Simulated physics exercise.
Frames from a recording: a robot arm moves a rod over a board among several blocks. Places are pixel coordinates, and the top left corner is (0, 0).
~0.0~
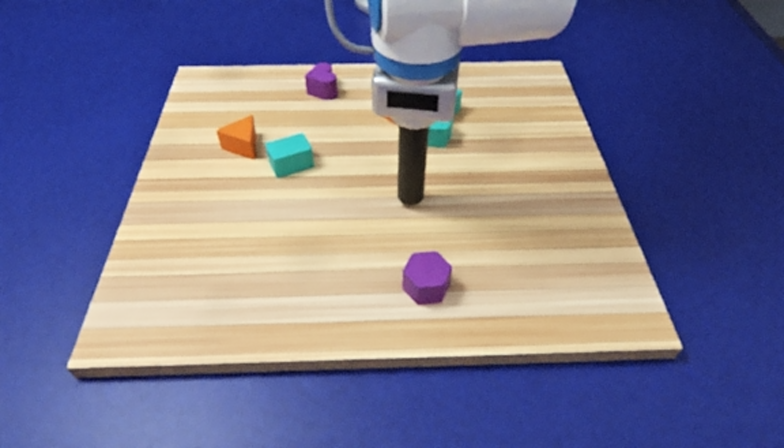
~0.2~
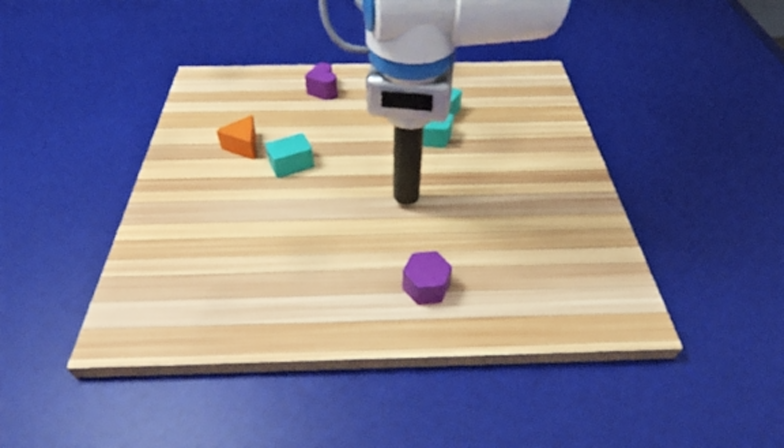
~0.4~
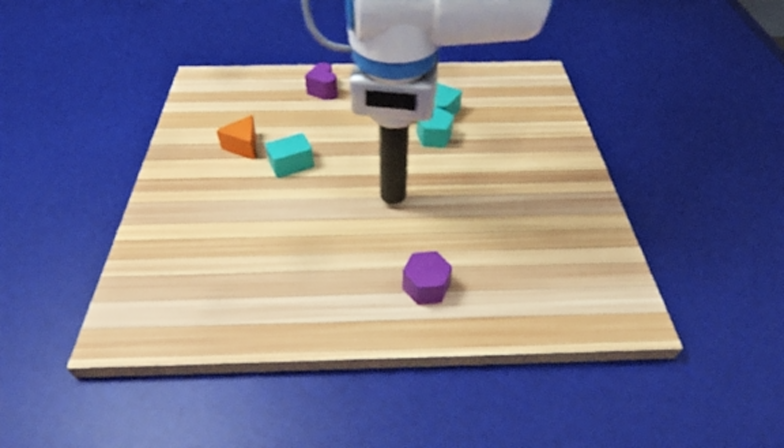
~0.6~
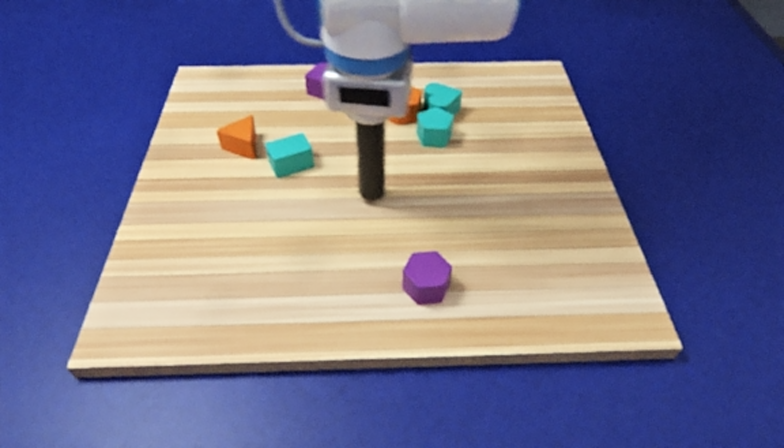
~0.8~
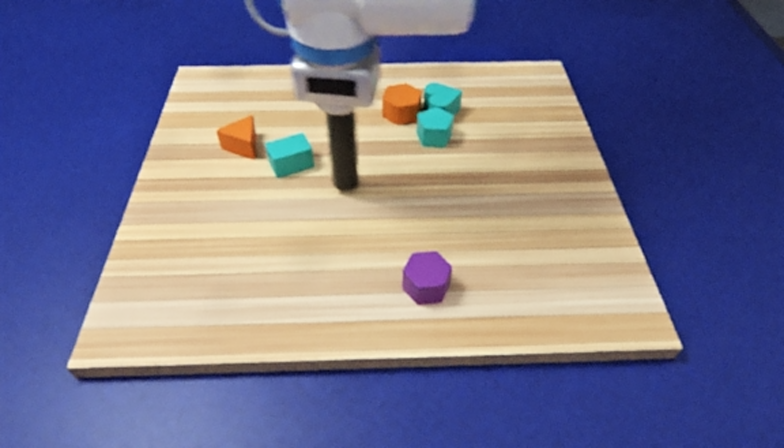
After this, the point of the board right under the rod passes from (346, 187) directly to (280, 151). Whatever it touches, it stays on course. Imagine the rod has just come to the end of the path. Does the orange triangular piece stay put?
Answer: No.
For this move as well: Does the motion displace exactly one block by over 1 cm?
Final answer: No.
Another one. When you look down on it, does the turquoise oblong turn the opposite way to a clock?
In short: Yes.
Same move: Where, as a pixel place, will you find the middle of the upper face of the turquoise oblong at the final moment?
My estimate: (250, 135).
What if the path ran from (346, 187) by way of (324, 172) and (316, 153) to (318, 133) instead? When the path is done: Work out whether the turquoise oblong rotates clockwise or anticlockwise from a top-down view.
The turn is anti-clockwise.
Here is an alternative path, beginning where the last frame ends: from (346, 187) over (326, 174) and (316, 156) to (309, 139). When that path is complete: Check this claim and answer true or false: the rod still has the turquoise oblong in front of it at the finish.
The statement is incorrect.
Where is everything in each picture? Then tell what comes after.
The first picture shows rod's lower end at (411, 196); orange triangular piece at (239, 128); turquoise oblong at (288, 145).
The second picture shows rod at (406, 195); blocks still.
The third picture shows rod at (393, 195); blocks still.
The fourth picture shows rod at (372, 191); blocks still.
The fifth picture shows rod at (346, 182); orange triangular piece at (239, 128); turquoise oblong at (288, 145).
On the path given first. One third of the way, rod at (323, 169); nothing pushed yet.
Two thirds of the way, rod at (300, 157); turquoise oblong at (270, 140), turned 35° anticlockwise.
At the end, rod at (279, 146); orange triangular piece at (224, 127); turquoise oblong at (250, 135), turned 70° anticlockwise.
